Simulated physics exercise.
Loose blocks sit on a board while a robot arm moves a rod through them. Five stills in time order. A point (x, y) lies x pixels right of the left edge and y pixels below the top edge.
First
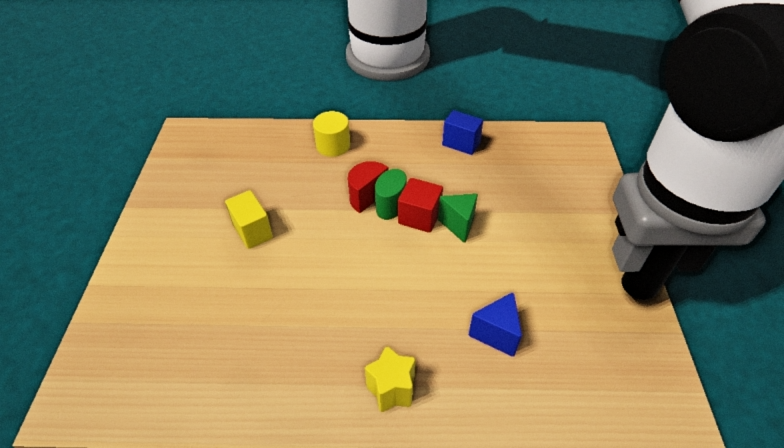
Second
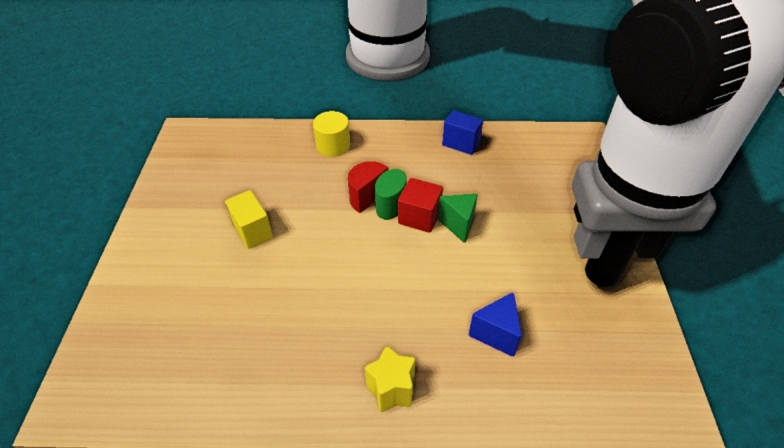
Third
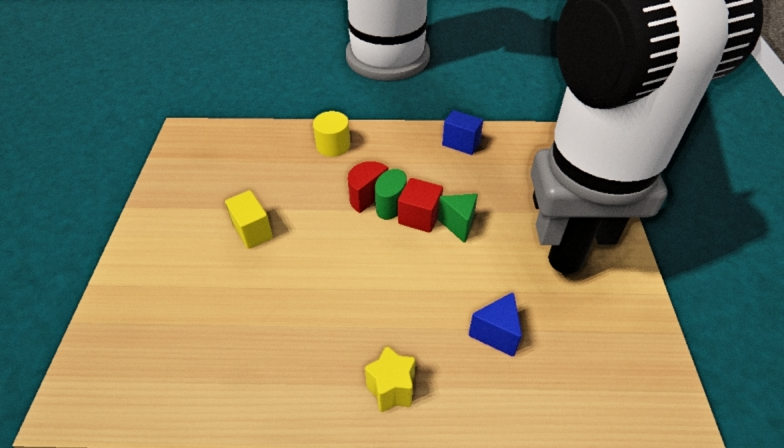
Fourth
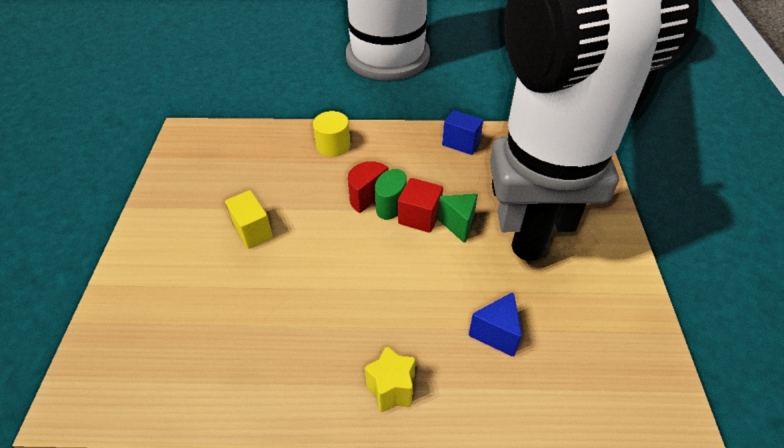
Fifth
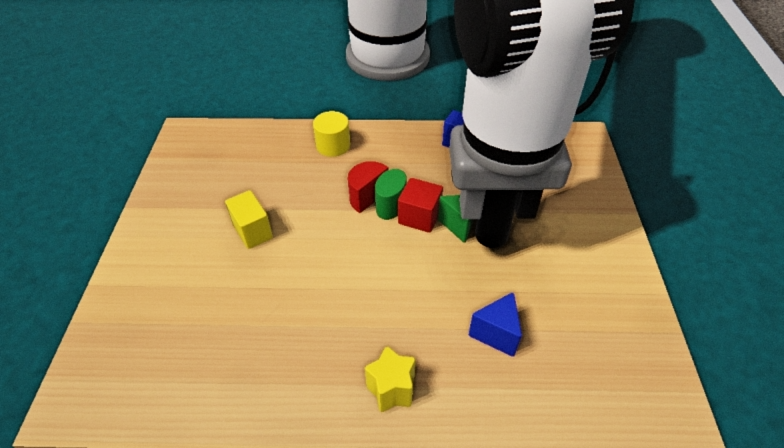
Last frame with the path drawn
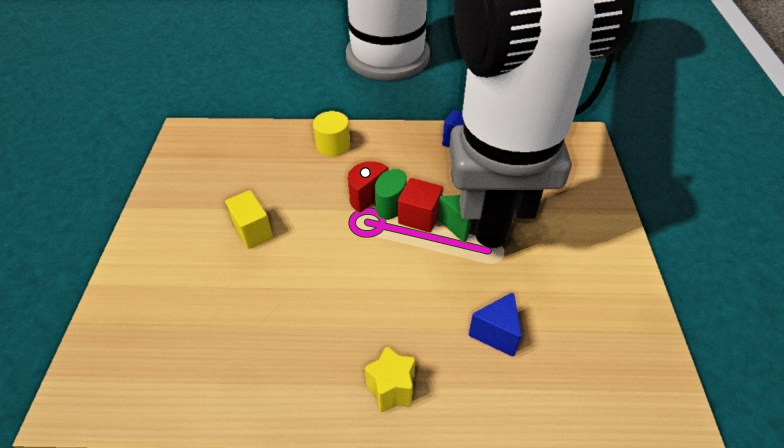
White and grey robot arm moving a black rod leftward over a wooden board to beside a green triangle, blocks staying still.
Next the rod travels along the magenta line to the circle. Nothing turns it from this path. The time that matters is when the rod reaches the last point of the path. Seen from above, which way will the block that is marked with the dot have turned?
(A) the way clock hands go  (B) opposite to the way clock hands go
B (opposite to the way clock hands go)
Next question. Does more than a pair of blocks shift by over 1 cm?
In short: Yes.
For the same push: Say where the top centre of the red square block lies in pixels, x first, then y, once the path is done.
Pixel (392, 179).
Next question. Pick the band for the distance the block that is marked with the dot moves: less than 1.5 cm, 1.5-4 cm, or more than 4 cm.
It ends 1.5 to 4 cm from its spot.
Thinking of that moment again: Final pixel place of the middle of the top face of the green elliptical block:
The centre of its top will be at (377, 153).
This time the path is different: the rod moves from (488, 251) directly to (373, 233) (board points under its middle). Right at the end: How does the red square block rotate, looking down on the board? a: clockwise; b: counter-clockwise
My answer is option a.
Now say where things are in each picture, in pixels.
Rod tip at (638, 287); block tops, red half-round block at (365, 173); green elliptical block at (391, 182); red square block at (421, 193); green triangle at (462, 203), in the first picture.
Rod at (602, 274); blocks unchanged, in the second picture.
Rod at (565, 262); blocks unchanged, in the third picture.
Rod at (528, 249); blocks unchanged, in the fourth picture.
Rod at (491, 237); red half-round block at (365, 173); green elliptical block at (391, 182); red square block at (421, 193); green triangle partly hidden, in the fifth picture.
Path on the board, from (488, 251) directly to (367, 222); the dot is on the red half-round block.
On the path given first. One third of the way, rod at (448, 227); green triangle at (449, 196), turned 55° clockwise.
Two thirds of the way, rod at (406, 217); red half-round block at (351, 164), turned 40° anticlockwise; green elliptical block at (378, 163); red square block at (403, 181), turned 40° clockwise; green triangle at (442, 192), turned 75° clockwise.
At the end, rod at (367, 208); red half-round block at (350, 164), turned 45° anticlockwise; green elliptical block at (377, 153); red square block at (392, 179), turned 85° clockwise; green triangle at (442, 192), turned 75° clockwise.
